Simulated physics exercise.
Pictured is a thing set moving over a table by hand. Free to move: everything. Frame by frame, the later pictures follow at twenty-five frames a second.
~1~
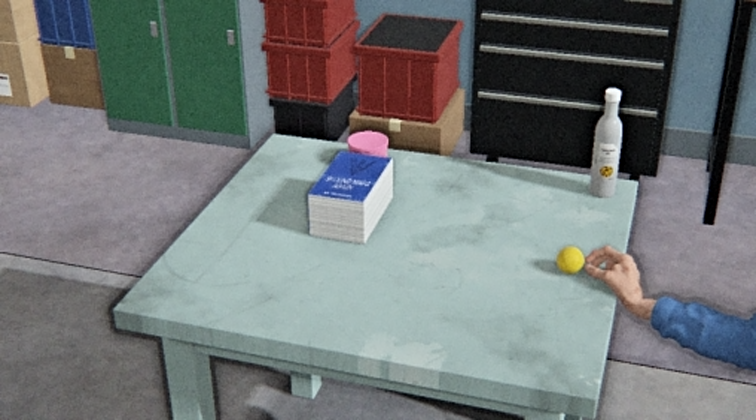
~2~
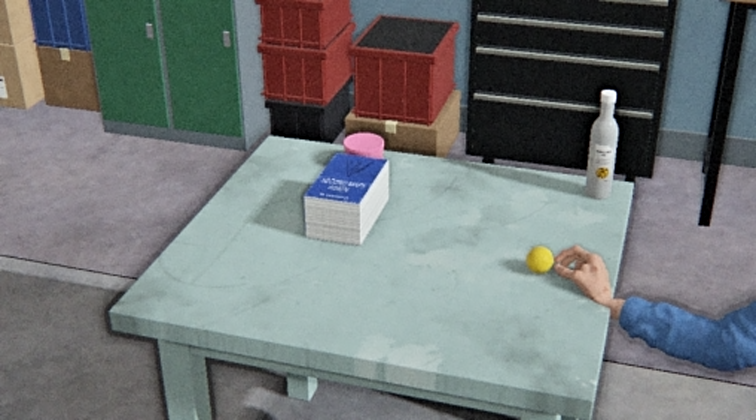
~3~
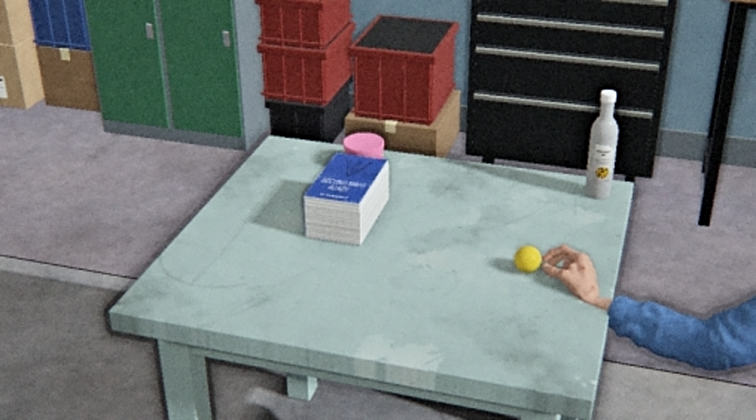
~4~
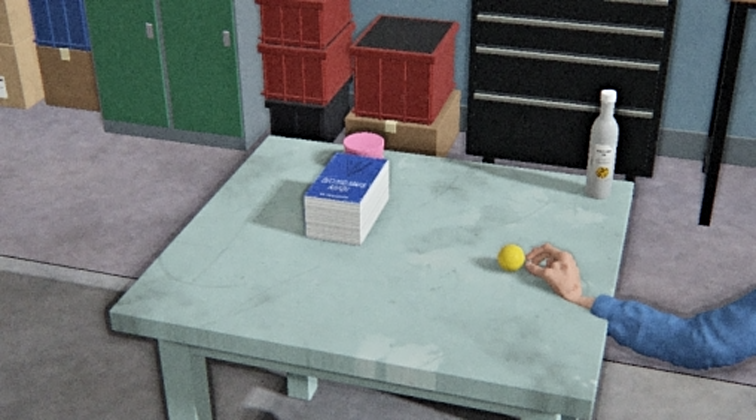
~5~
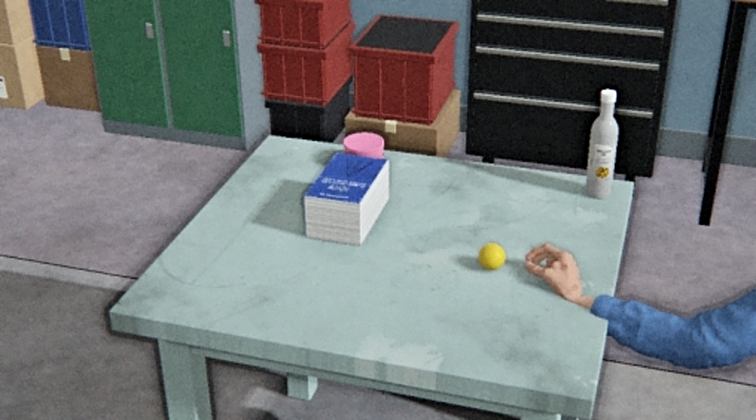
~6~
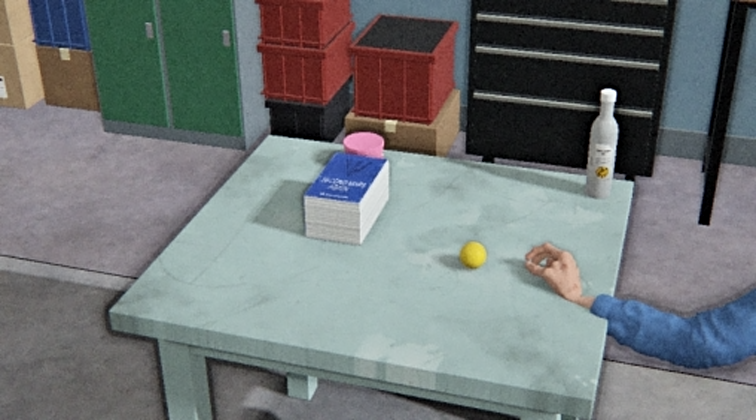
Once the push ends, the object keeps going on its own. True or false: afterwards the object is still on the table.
False.
Then, 0.30 s after the last picture, yellow lemon rolled well along near (335, 247).
Then, 0.70 s after the last picture, yellow lemon rolled well along near (165, 237).
Then, 1.00 s after the last picture, yellow lemon now off the table.
By the end, off the table, yellow lemon.
